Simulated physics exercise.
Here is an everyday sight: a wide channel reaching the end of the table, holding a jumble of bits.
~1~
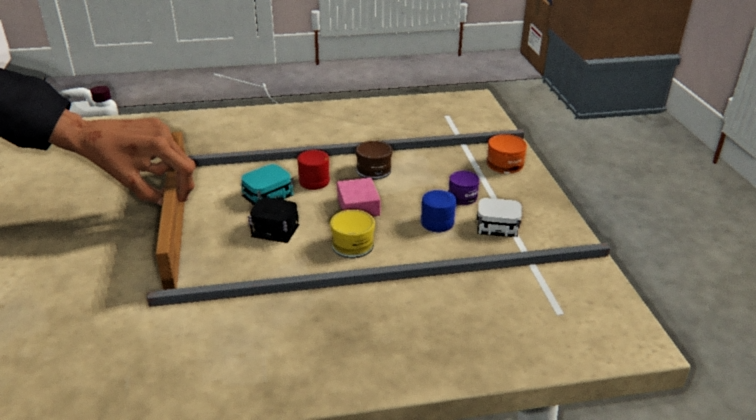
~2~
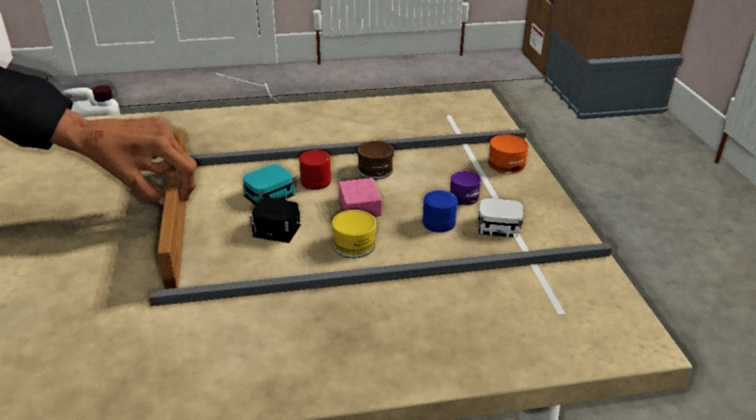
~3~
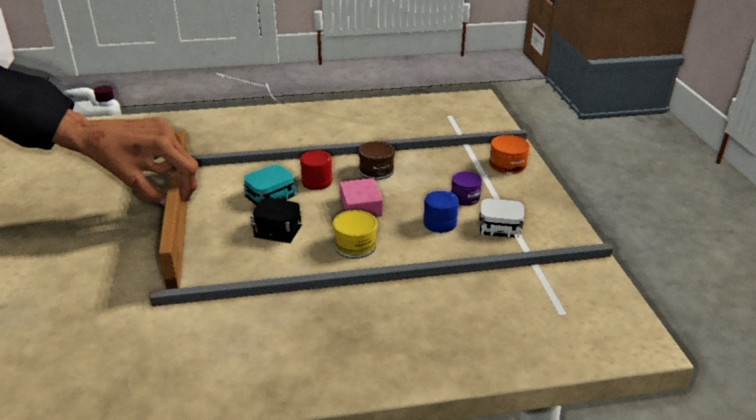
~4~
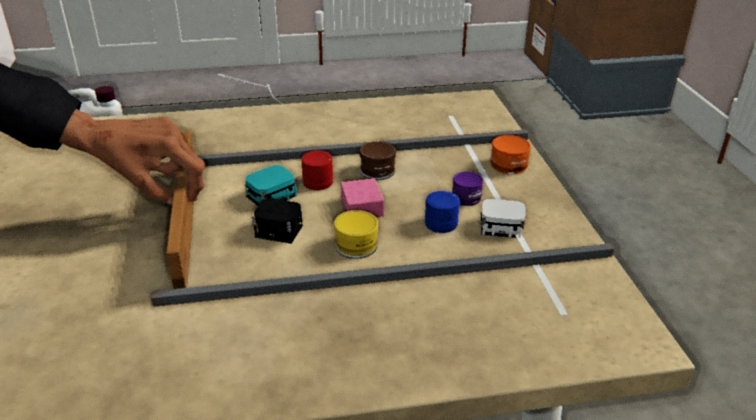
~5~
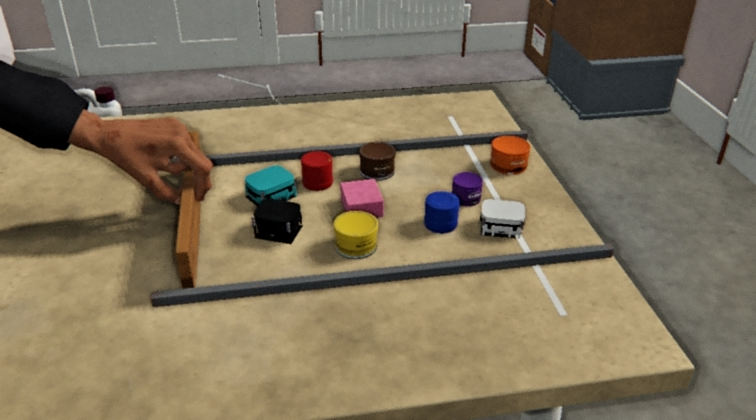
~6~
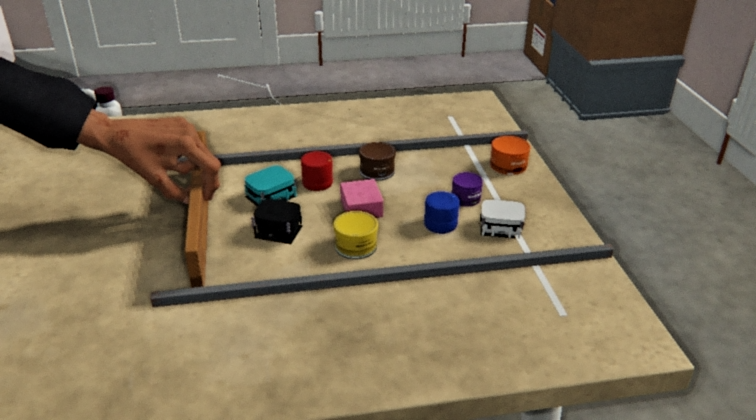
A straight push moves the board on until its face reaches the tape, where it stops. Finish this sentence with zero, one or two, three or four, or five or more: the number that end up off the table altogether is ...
The number that end up off the table altogether is one or two.
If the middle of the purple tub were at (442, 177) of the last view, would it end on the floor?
From that start, the object then is safe.
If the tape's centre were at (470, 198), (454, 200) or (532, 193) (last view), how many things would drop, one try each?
So, one try after another, the floor gets 0, then 0, then 6.
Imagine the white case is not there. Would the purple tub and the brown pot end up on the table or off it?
Well, the purple tub goes off the edge while the brown pot is still there.
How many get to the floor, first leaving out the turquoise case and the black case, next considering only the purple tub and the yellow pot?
Tally per try: 0 / 0.
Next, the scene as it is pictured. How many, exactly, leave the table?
The count is 1.
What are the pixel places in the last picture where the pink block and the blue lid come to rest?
In the last view, the middles sit near (545, 181) and near (560, 204).
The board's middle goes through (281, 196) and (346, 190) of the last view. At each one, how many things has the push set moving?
Counts: 3 / 6.
Soon after, none off yet; orange tub at rest near (510, 155); white case at rest near (502, 219); purple tub at rest near (467, 189).
Then, none off yet; orange tub at rest near (510, 155); white case moving near (510, 220); purple tub moved about its own width near (496, 185).
At rest, the number that fall off is one or two; fallen, purple tub.
